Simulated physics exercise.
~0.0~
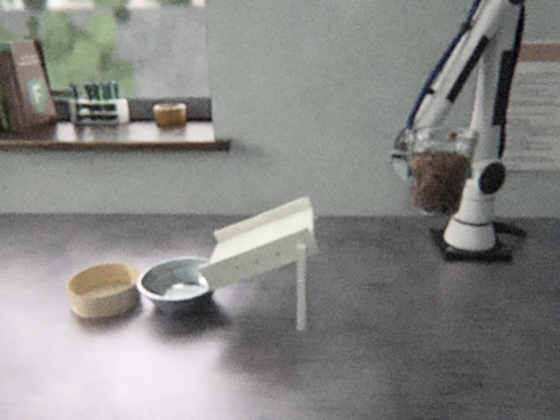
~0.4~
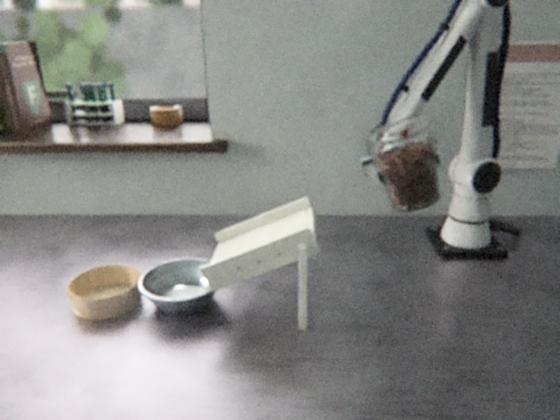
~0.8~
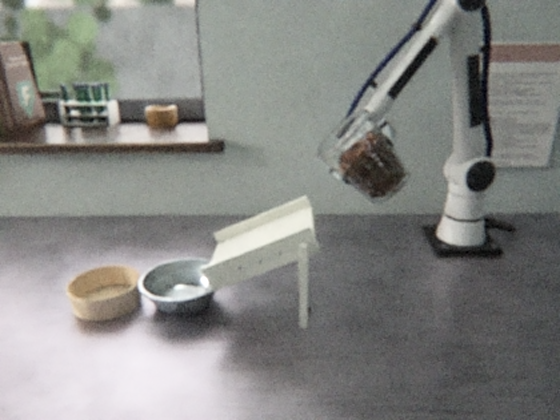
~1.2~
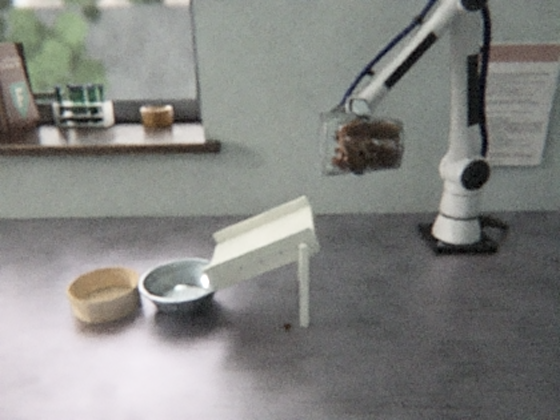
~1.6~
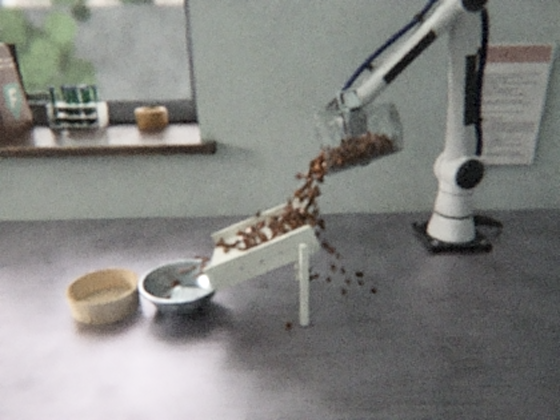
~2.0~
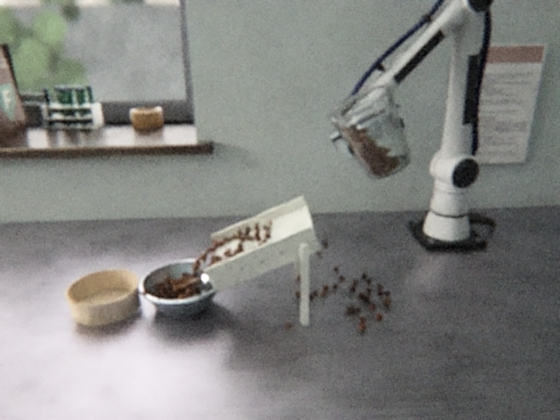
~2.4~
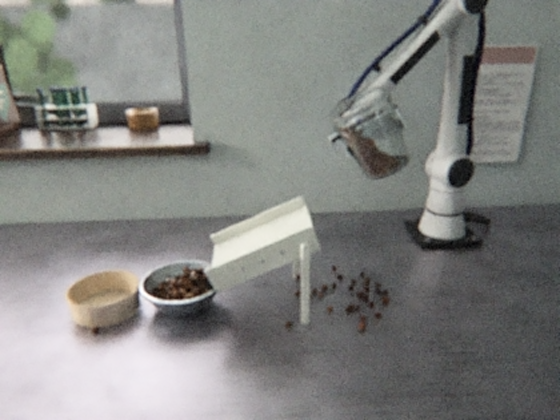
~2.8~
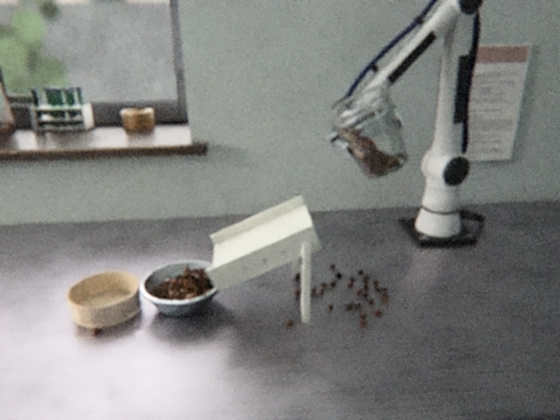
On a grey tabletop, a robot arm tips brown pellets down a white chute into a metal bowl, some scattering beneath.
